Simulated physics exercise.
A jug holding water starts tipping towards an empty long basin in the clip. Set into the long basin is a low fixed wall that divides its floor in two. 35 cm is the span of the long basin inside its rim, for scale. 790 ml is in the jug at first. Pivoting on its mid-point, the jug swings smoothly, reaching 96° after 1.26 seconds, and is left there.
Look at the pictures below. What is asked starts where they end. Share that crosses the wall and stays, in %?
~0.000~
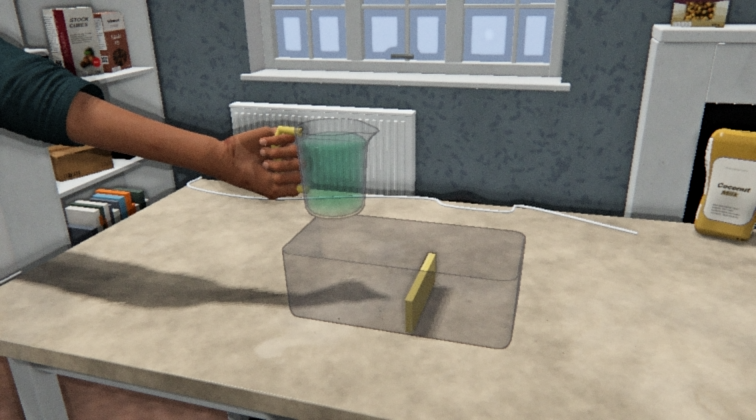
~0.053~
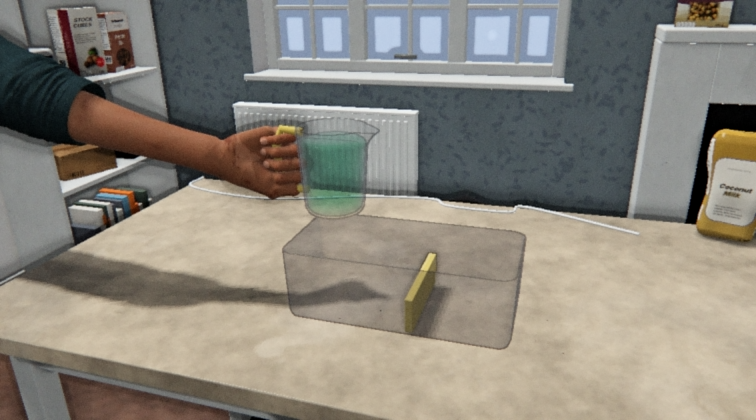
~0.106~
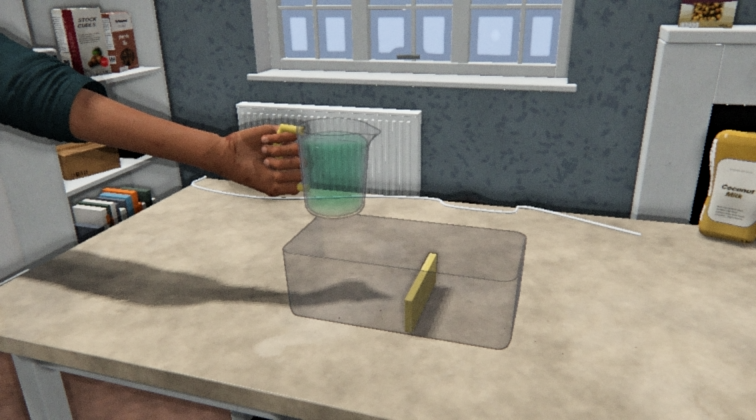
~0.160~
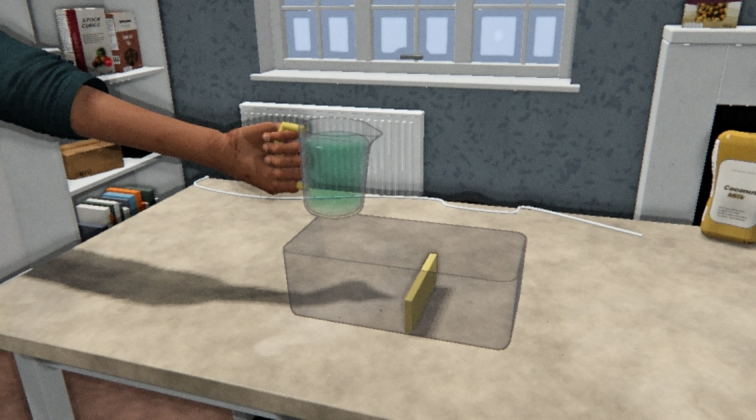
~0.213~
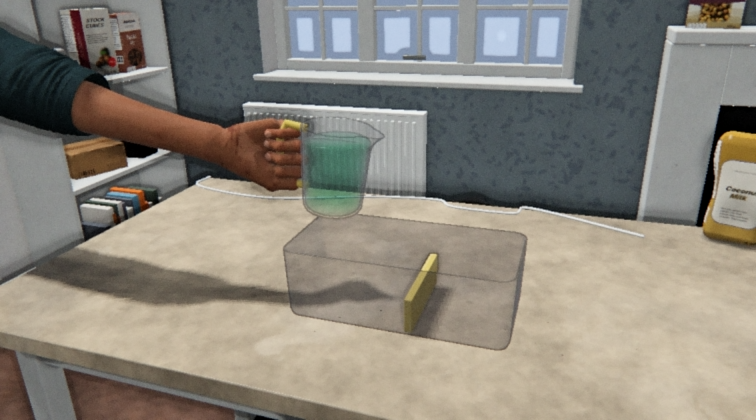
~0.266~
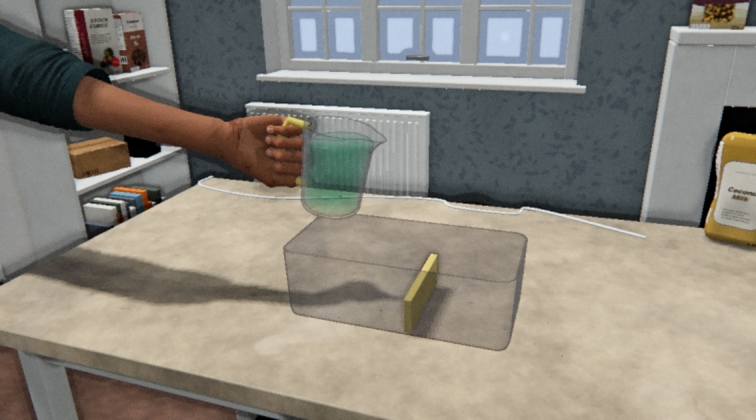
48 %.
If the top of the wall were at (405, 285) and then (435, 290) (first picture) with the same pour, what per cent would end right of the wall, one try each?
I'd put it at about 85 per cent for the first and about 30 per cent for the second.
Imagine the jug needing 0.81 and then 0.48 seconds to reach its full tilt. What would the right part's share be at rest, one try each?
Roughly 40 per cent the first time and 35 per cent the second.
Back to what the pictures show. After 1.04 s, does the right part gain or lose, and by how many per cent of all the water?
The share moves up, by some 12 per cent.
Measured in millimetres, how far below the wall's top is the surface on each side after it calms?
Left about 42 mm, right about 38 mm.
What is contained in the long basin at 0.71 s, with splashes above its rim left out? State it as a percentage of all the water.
Some 4 per cent.
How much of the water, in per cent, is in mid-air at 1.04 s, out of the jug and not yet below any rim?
Roughly 14 per cent.
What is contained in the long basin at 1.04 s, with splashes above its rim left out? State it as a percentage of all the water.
Around 46 per cent of the whole.
By 0.71 s the tilt is 58° and 85 per cent is still to pour, 0 is left of the wall and 4 right of it.
By 1.04 s the tilt is 89° and 40 per cent is still to pour, 11 is left of the wall and 36 right of it.
By 1.39 s the tilt is 96° and 7 per cent is still to pour, 42 is left of the wall and 47 right of it.
By 1.76 s the tilt is 96° and 1 per cent is still to pour, 51 is left of the wall and 48 right of it.
At rest 52 per cent lies left of the wall, 48 right of it and 0 outside.
